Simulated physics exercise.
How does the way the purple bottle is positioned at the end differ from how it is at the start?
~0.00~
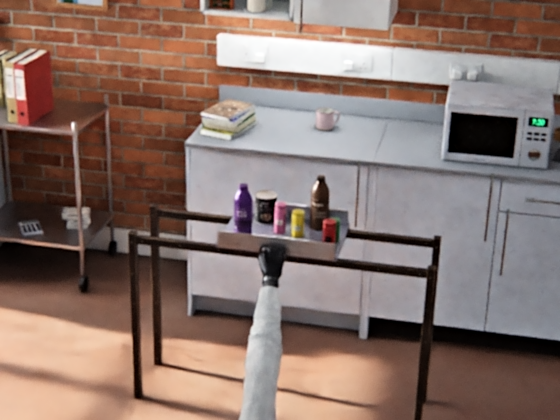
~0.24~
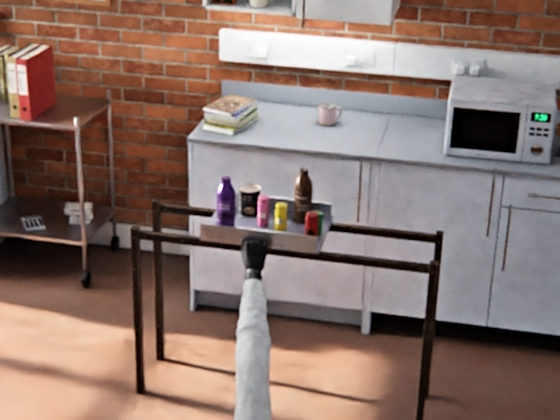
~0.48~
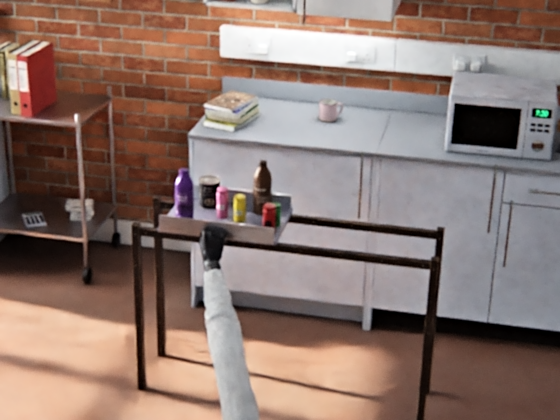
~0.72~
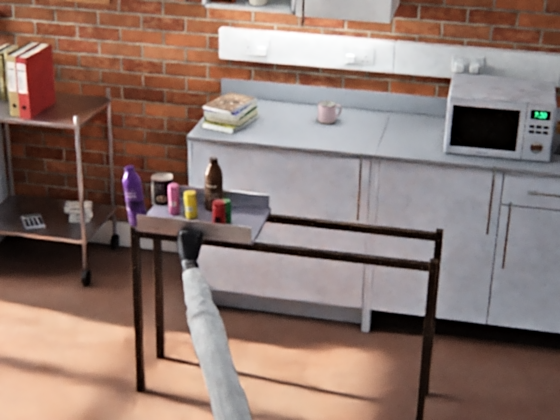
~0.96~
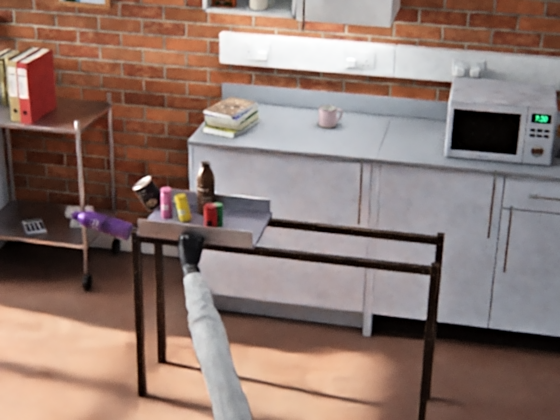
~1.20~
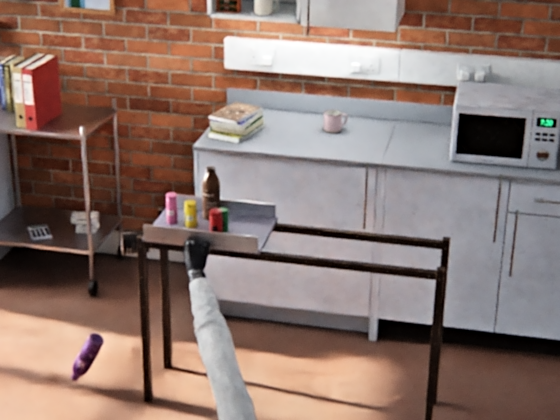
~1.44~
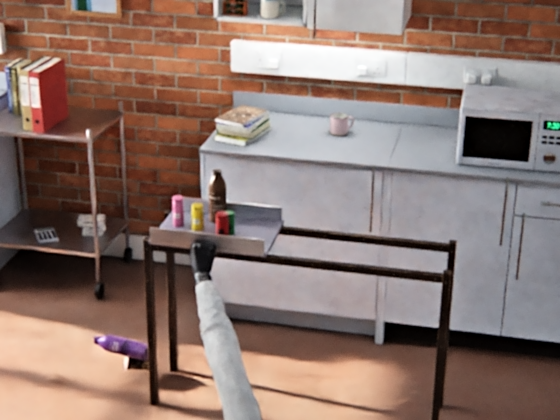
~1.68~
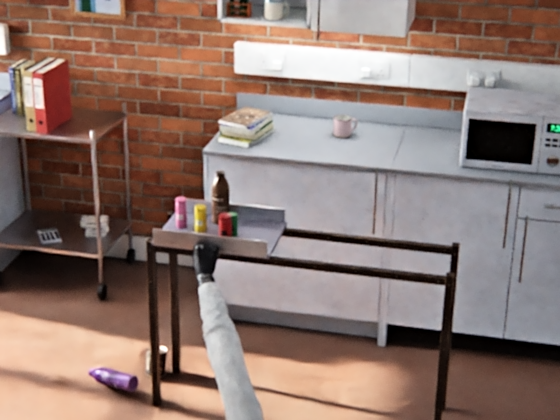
At the start the purple bottle stands upright on the tray. By the end it is lying on its side on the floor.
